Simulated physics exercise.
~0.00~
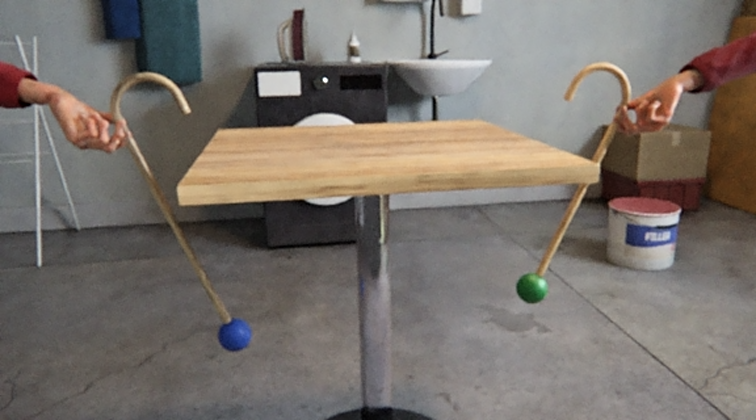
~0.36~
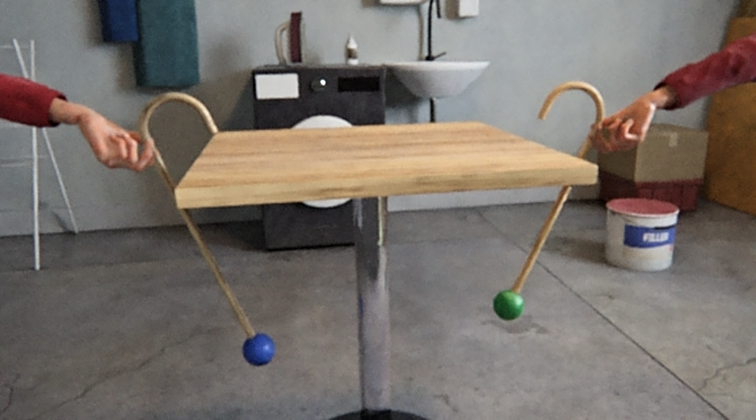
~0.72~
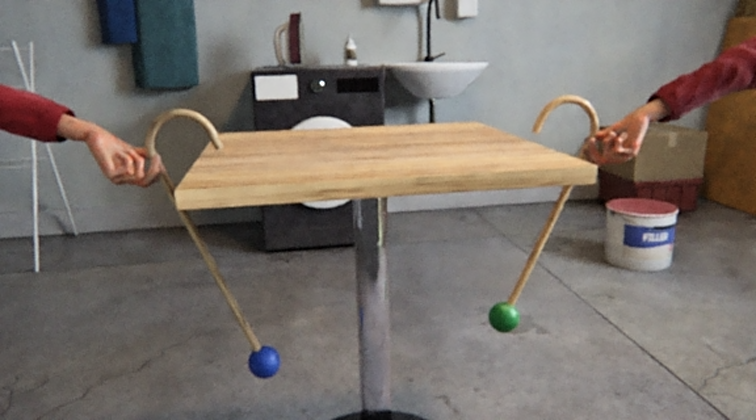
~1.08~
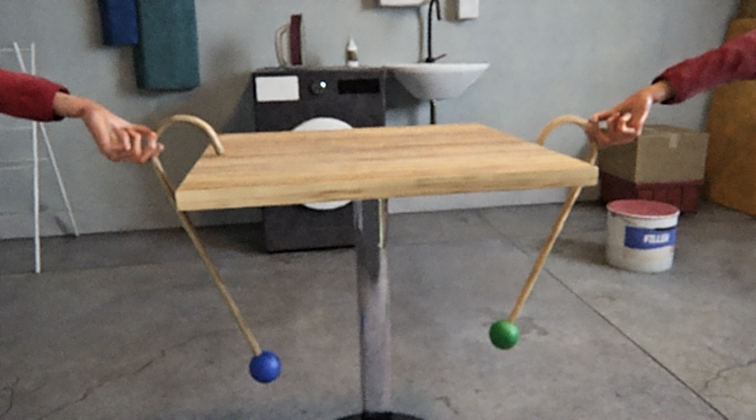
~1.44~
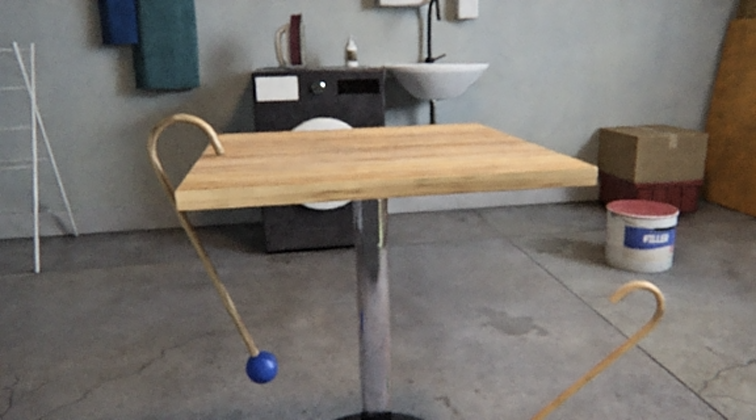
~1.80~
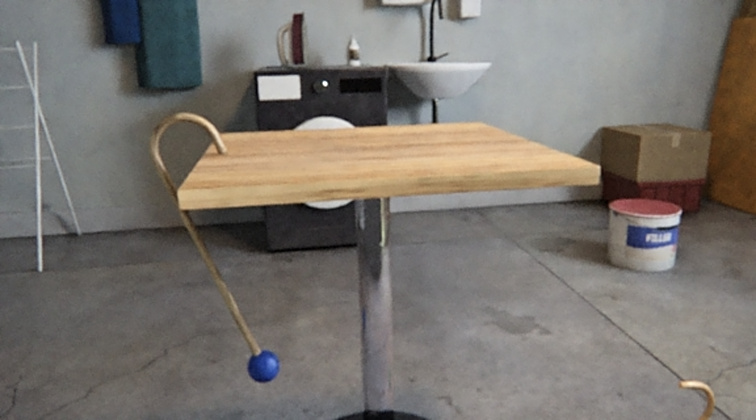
Two thin cane-like sticks with curved handles, one ending in a blue ball at the left and one in a green ball at the right, are lowered by two red-sleeved hands toward opposite edges of a wooden table. The slightly swaying view faces the table in a grey room with a washing machine, a sink and a white bucket behind. The hands bring the sticks inward and down, then let go and withdraw. The green-balled stick drops, tilting as it falls toward the lower right, until only its hook shows. The blue-balled one stays hooked on the left edge.
